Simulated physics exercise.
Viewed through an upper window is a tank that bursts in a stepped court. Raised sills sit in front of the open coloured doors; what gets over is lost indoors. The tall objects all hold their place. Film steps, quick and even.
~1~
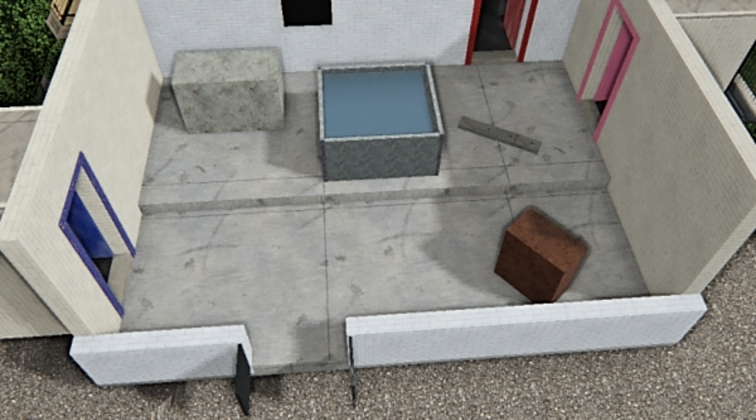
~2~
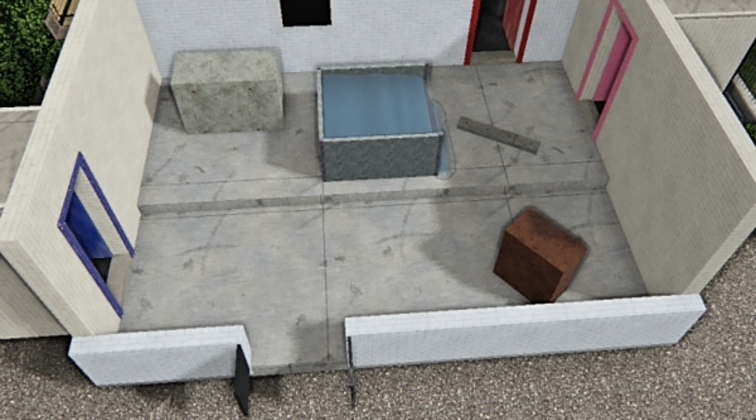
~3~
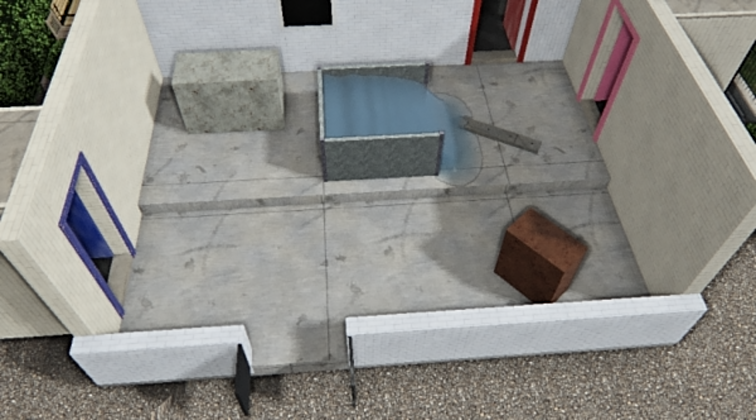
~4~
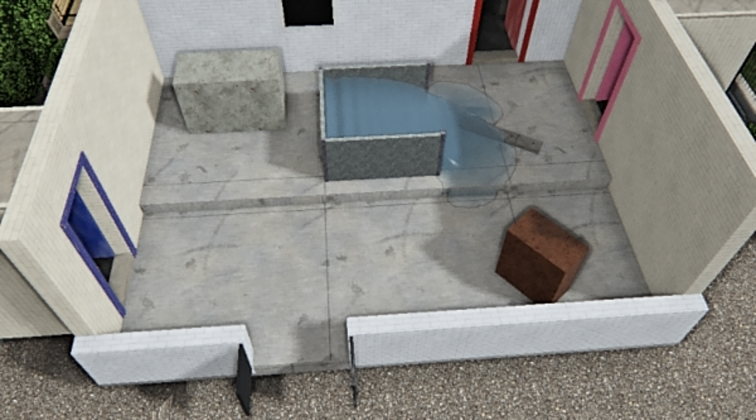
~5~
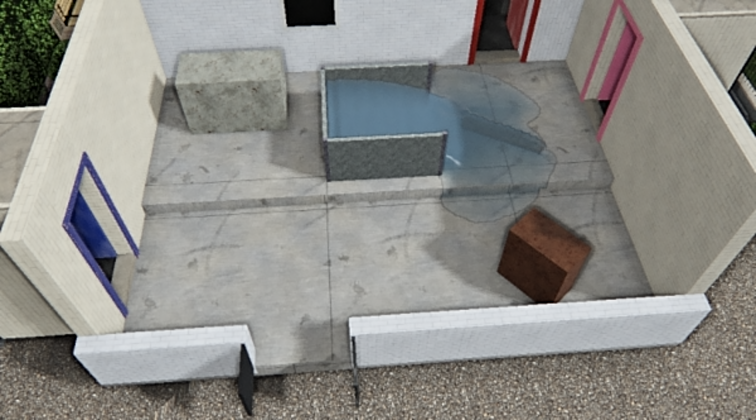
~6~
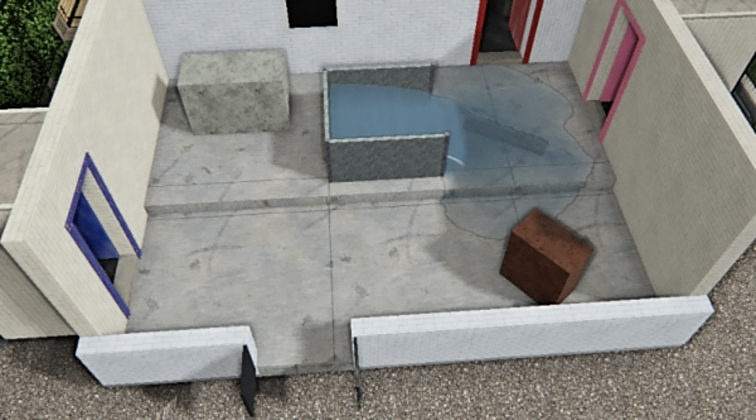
The video shows a walled, stepped court with coloured doorways, where the right side of a water tank gives way and water pours out, spreading rightward across the upper level, over a plank, and down the step toward a rusty-brown block.
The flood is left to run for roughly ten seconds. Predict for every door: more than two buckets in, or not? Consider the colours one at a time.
The pink door will get more than two buckets, the blue door will get two buckets at most, the red door will get more than two buckets.
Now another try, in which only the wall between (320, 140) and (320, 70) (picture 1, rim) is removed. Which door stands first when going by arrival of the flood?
That would be the door marked blue.
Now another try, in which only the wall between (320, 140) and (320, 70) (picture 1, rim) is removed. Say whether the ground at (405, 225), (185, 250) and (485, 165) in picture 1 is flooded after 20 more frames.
Respectively: Parched, drenched and parched.
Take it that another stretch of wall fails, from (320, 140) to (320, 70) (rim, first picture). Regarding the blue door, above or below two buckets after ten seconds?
Well, the blue door simply overshoots.
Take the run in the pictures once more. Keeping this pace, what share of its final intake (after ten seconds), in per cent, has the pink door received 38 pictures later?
About 100 per cent.
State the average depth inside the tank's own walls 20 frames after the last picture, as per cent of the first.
Estimate: Around 14 %.
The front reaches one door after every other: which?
It has to be the blue one.
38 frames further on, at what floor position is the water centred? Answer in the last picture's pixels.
I'd mark it close to (486, 187).
A moment on, water covers 30 % of the floor; the pink door over two buckets in, the blue door not reached, the red door wet at the sill, nothing in.
Next, water covers 35 % of the floor; the pink door far over two buckets in, the blue door not reached, the red door over two buckets in.
Then, water covers 45 % of the floor; the pink door far over two buckets in, the blue door not reached, the red door over two buckets in.
Later, water covers 80 % of the floor; the pink door far over two buckets in, the blue door wet at the sill, nothing in, the red door far over two buckets in.
In the end, water covers 85 % of the floor; the pink door far over two buckets in, the blue door wet at the sill, nothing in, the red door far over two buckets in.
